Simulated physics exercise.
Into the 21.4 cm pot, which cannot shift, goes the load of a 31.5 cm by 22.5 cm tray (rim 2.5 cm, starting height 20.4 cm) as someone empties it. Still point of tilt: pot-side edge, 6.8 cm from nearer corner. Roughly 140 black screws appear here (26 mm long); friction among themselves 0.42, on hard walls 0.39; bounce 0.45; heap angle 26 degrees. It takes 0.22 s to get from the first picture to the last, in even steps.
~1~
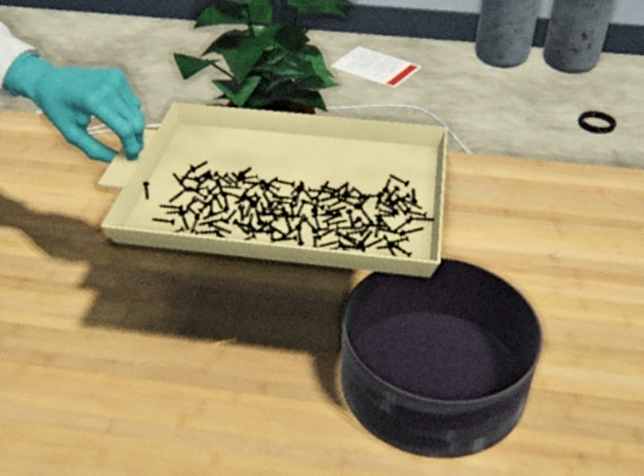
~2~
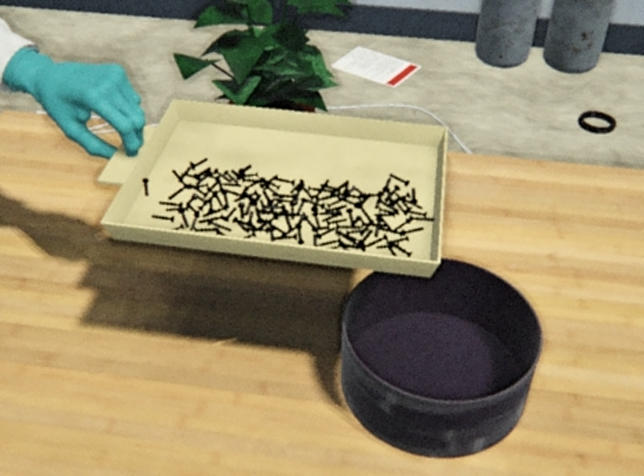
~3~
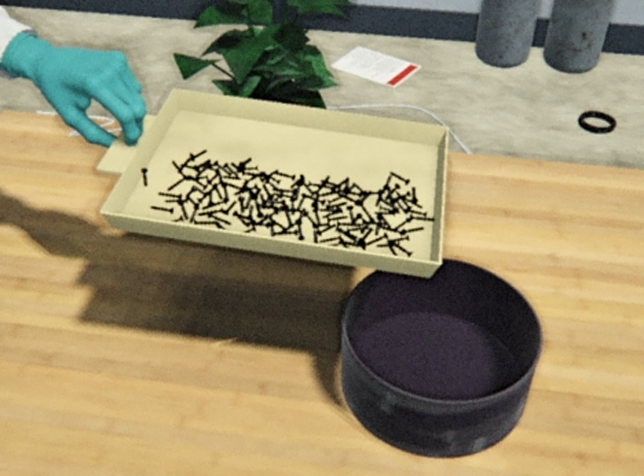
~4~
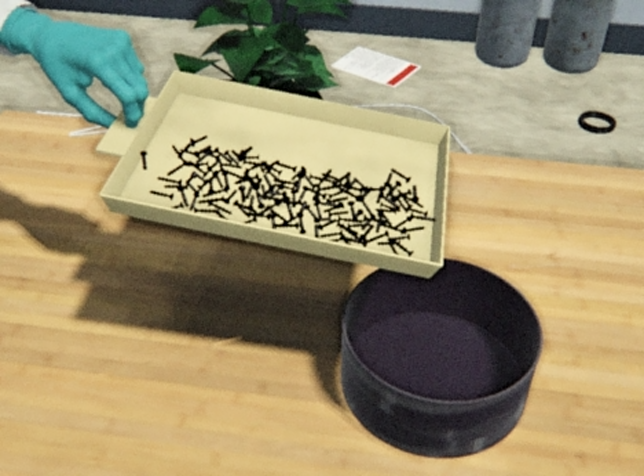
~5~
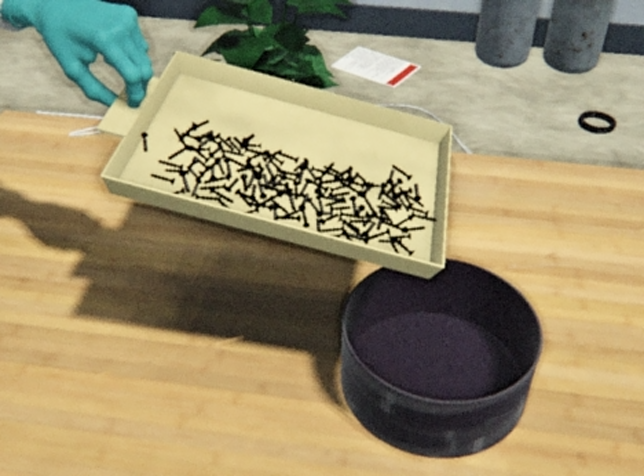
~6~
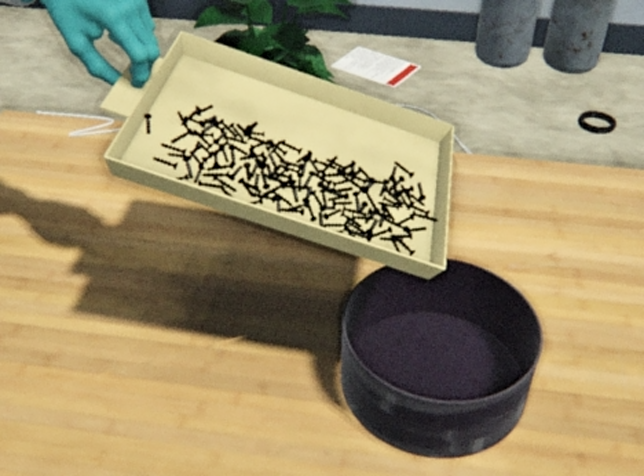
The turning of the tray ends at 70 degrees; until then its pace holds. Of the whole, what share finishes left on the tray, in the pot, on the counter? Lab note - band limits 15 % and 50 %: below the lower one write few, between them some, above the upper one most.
Tray = some; pot = most; counter = few.
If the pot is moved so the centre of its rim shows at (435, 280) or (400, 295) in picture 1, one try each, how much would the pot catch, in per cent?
About 45 and 35 per cent.
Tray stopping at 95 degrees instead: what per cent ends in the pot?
Around 95 per cent, then.
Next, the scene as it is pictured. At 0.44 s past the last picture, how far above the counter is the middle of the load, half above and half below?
About 24 centimetres.
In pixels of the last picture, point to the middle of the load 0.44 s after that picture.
I'd put it close to (434, 221).
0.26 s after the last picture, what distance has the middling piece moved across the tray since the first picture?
About 4 cm.
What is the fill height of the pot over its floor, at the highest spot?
Roughly 2.0 cm up.
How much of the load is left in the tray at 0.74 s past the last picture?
Reading: Approx. 35%.
Then, 0.26 s after the last picture, tilt 43 degrees; the tray holds 100 %, the pot 0 %.
Then, 0.44 s after the last picture, tilt 61 degrees; the tray holds 100 %, the pot 0 %.
Then, 0.74 s after the last picture, tilt 70 degrees; the tray holds 35 %, the pot 50 %.
In the end, tray 25 %, pot 70 %, counter 0 %.
